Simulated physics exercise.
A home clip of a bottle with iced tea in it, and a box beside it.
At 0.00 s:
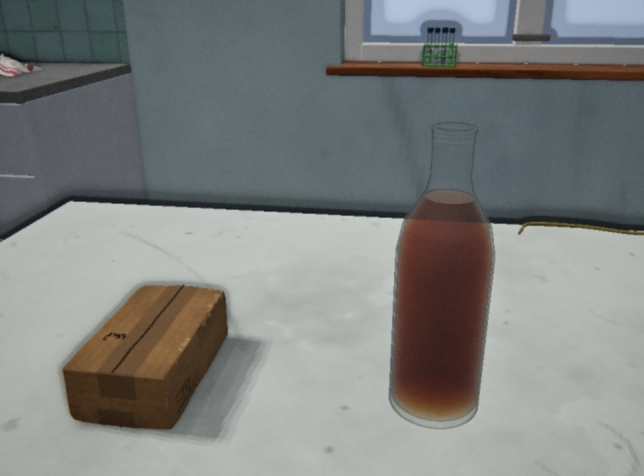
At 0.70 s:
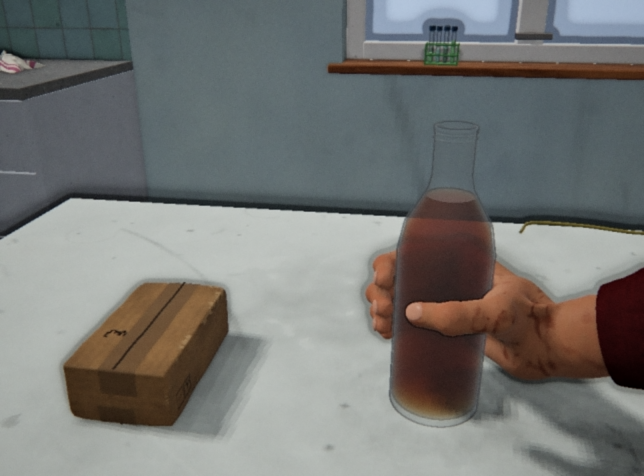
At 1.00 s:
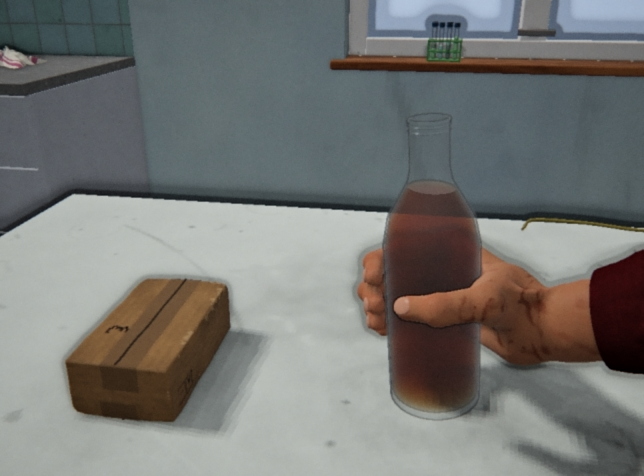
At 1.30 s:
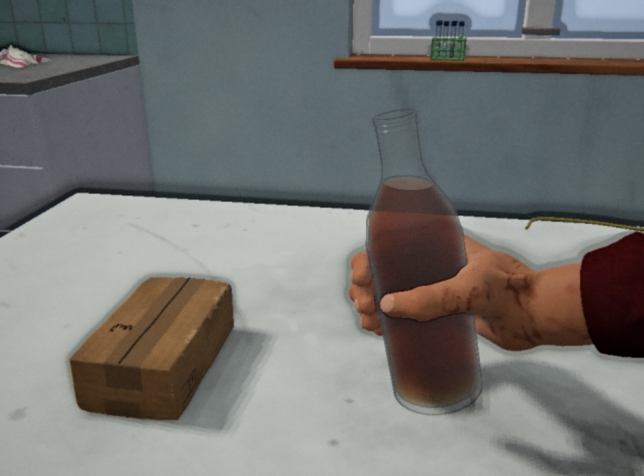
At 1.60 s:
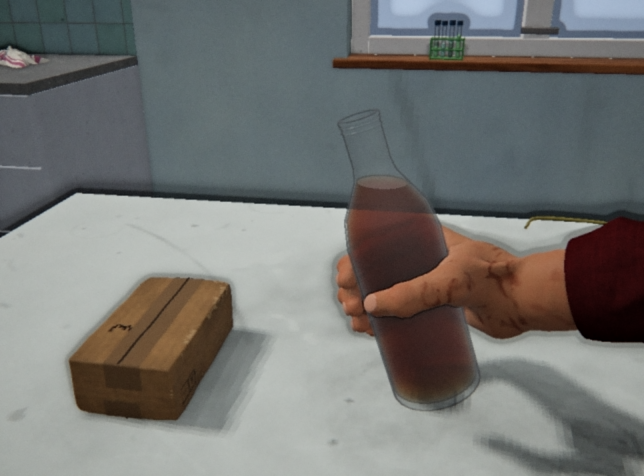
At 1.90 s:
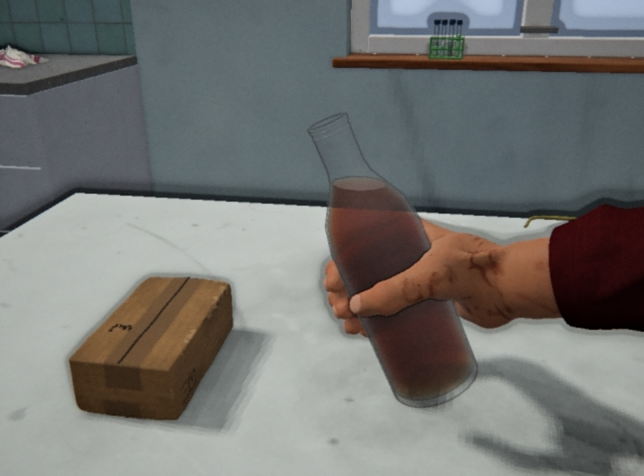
The clip shows a bottle of brown-red liquid standing upright on a white table, right of a cardboard box. A hand reaches in from the right, grips the bottle and leans its top leftward towards the box, its base staying low.
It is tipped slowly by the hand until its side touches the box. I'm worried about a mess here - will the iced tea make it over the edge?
Yes, some gets out.
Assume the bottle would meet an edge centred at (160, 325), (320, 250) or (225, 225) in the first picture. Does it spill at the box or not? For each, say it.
In order: Sloshes out; survives; survives.
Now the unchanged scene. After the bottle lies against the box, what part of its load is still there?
Roughly 90 %.
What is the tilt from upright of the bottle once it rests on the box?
It ends up leaning about 75° from upright.
By 2.5 s, the bottle leans by about 45°; its rim is dry.
By 3.1 s, the bottle leans by about 70°; it has slopped over; all of the iced tea is inside.
By 4.5 s, the bottle leans by about 75°, against the box; it has slopped over; nearly all of the iced tea is inside.
